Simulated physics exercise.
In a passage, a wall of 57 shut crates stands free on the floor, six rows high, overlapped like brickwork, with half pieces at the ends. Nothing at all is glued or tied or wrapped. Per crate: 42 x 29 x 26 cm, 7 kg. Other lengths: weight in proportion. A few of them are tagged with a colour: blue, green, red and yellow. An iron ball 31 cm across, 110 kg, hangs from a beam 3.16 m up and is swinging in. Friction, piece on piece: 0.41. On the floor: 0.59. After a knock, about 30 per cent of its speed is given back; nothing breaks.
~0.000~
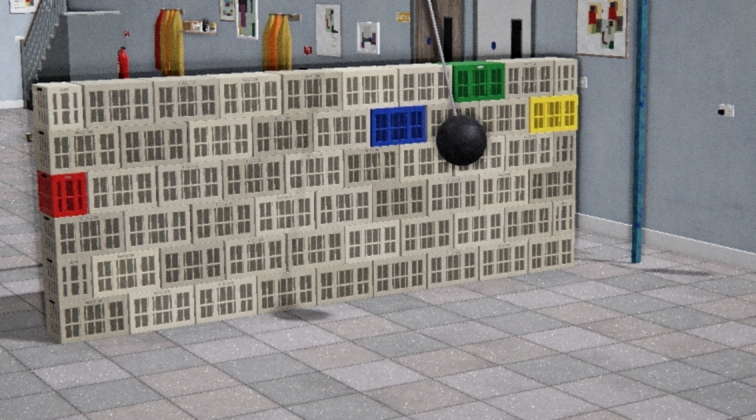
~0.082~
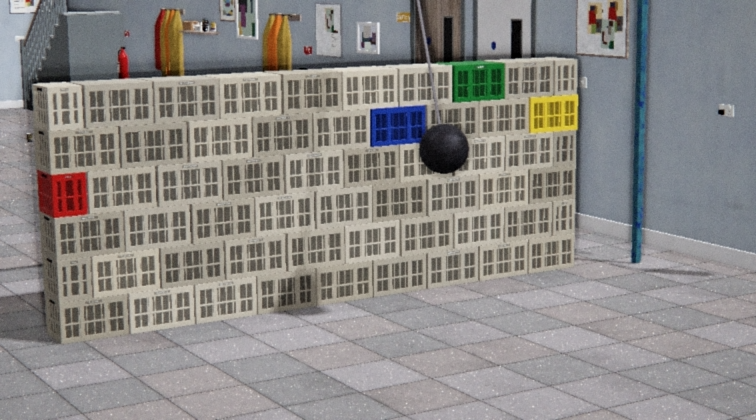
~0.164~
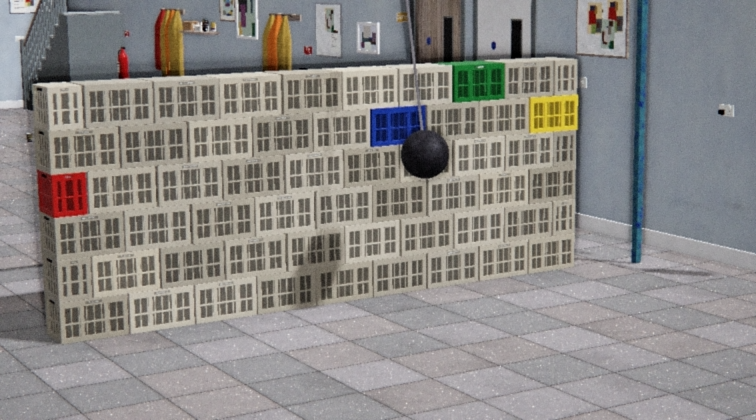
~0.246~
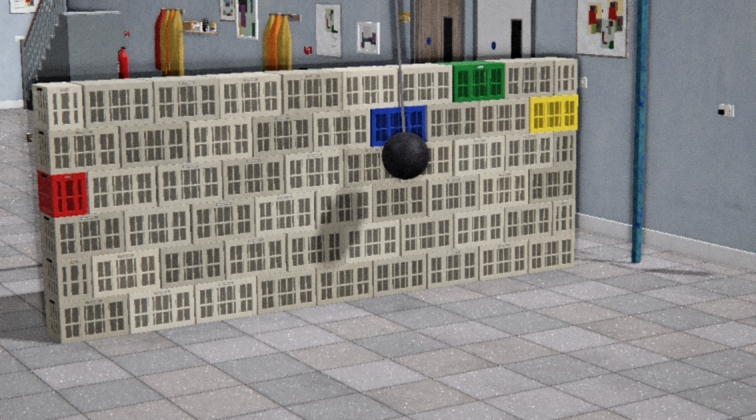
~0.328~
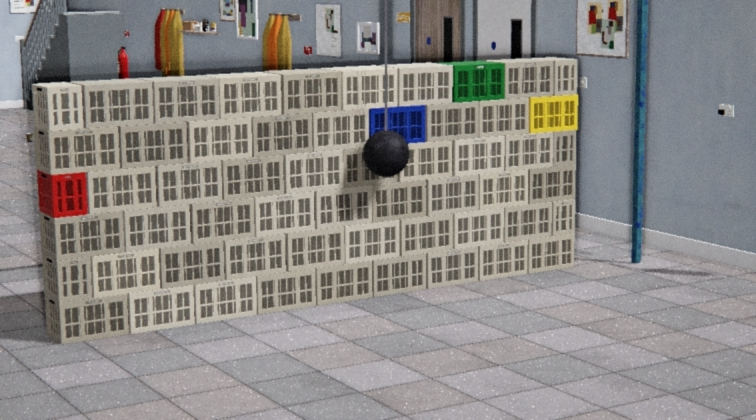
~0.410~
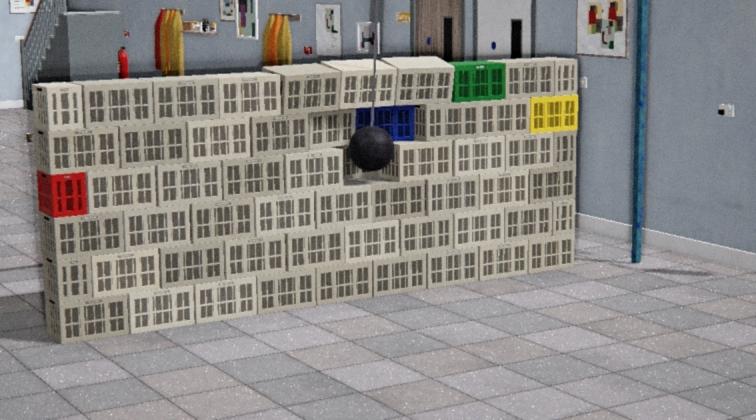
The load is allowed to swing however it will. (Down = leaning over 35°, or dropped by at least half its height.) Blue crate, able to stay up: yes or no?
No.
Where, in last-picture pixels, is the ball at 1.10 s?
Around (312, 99).
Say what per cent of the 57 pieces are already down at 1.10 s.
By then, 10 per cent.
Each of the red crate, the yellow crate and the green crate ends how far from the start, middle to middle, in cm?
The red one ends 0 cm from its start, the yellow one 0 cm and the green one 0 cm.
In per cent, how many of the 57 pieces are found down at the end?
That comes to around 10 percent.
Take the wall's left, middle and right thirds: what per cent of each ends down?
Per cent by third - left: 0; middle: 30; right: 0.
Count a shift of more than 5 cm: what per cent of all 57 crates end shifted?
10 percent.
After 0.64 s, line 19° past plumb; 4 of the 57 crates down; blue crate 30° from how it stood, 19 cm lower.
After 1.10 s, line 30° past plumb; 6 of the 57 crates down; blue crate 24° from how it stood, 84 cm lower.
After 2.20 s, line 19° before plumb; 6 of the 57 crates down; blue crate on its side.
In the end (3.3 s), line 2° before plumb; 6 of the 57 crates down; blue crate on its side; green crate unmoved; red crate unmoved. From the last view, middles, blue crate near (341, 226), green crate near (469, 81).
